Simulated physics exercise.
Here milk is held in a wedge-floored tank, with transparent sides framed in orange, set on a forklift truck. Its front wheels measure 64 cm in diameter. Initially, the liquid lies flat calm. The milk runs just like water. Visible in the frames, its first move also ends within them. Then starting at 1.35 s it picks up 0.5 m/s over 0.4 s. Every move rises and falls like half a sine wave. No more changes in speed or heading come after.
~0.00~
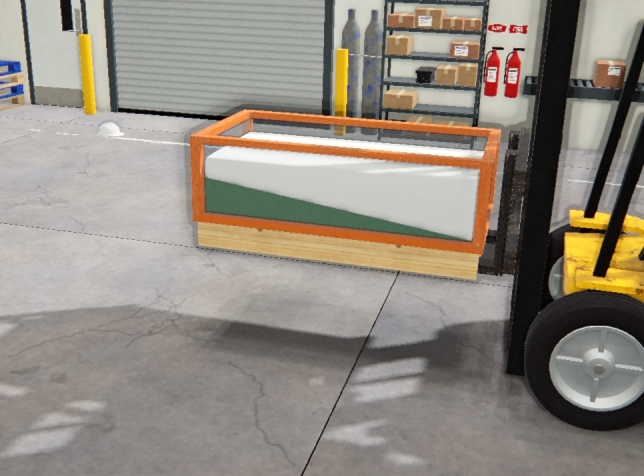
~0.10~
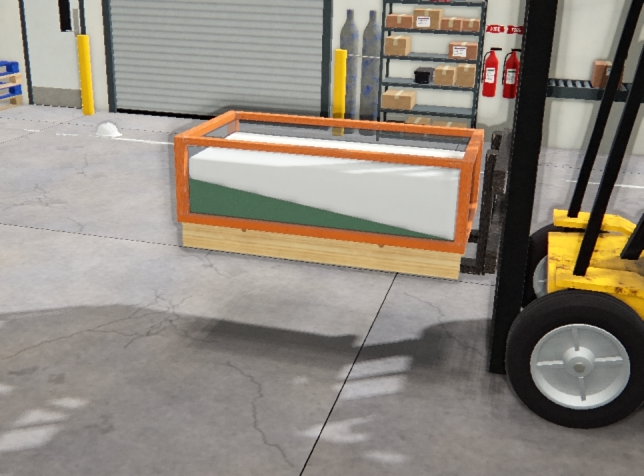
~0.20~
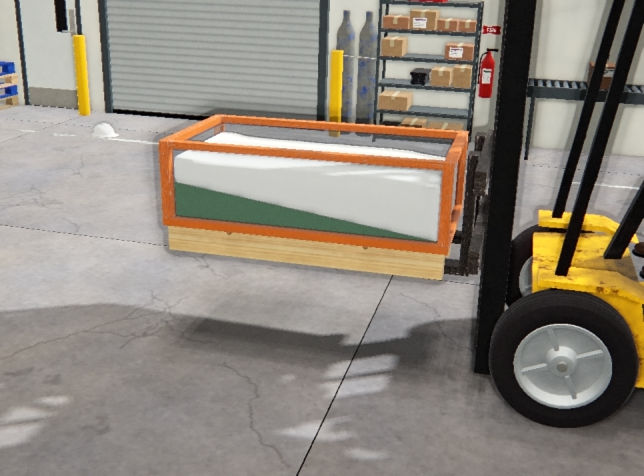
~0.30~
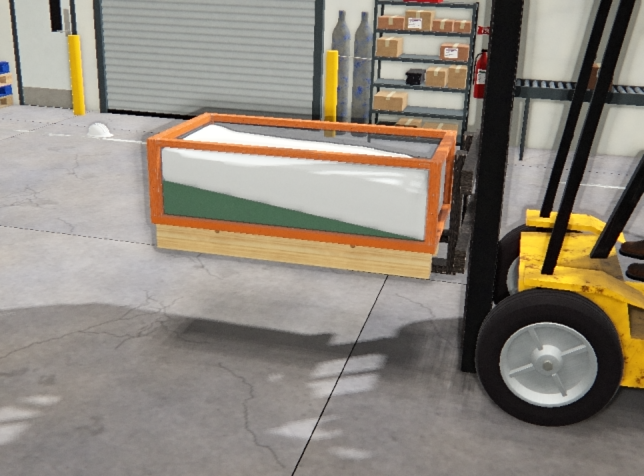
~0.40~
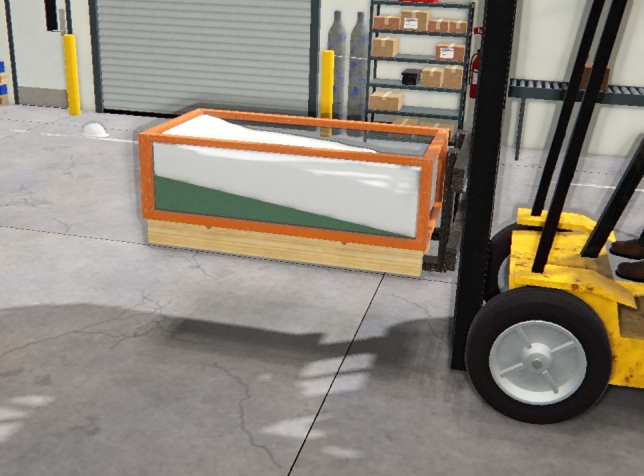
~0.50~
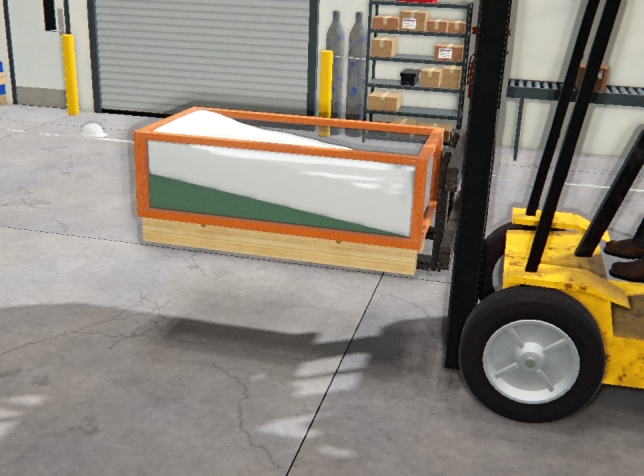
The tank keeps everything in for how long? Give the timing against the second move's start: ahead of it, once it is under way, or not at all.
The first spill comes once it is under way.
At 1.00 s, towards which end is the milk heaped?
It is heaped towards the forward side.
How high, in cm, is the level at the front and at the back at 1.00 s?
At the front 34 cm, at the back 24 cm.
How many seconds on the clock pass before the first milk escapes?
That comes at some 1.9 s.
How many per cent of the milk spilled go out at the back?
Roughly 50 percent.
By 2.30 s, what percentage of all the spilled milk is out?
40 %.
Then, 1.00 s in, front 35 cm, middle 29 cm, back 23 cm above the lowest part of the floor; no loss so far.
Then, 1.60 s in, front 22 cm, middle 25 cm, back 43 cm above the lowest part of the floor; no loss so far.
Then, 2.30 s in, front 19 cm, middle 31 cm, back 29 cm above the lowest part of the floor; the loss stands at 2 per cent, over the back.
Then, 4.74 s in, the loss stands at 6 per cent, over the back and the front; the first of it left at about 1.90 s, and the second move began at 1.35 s.
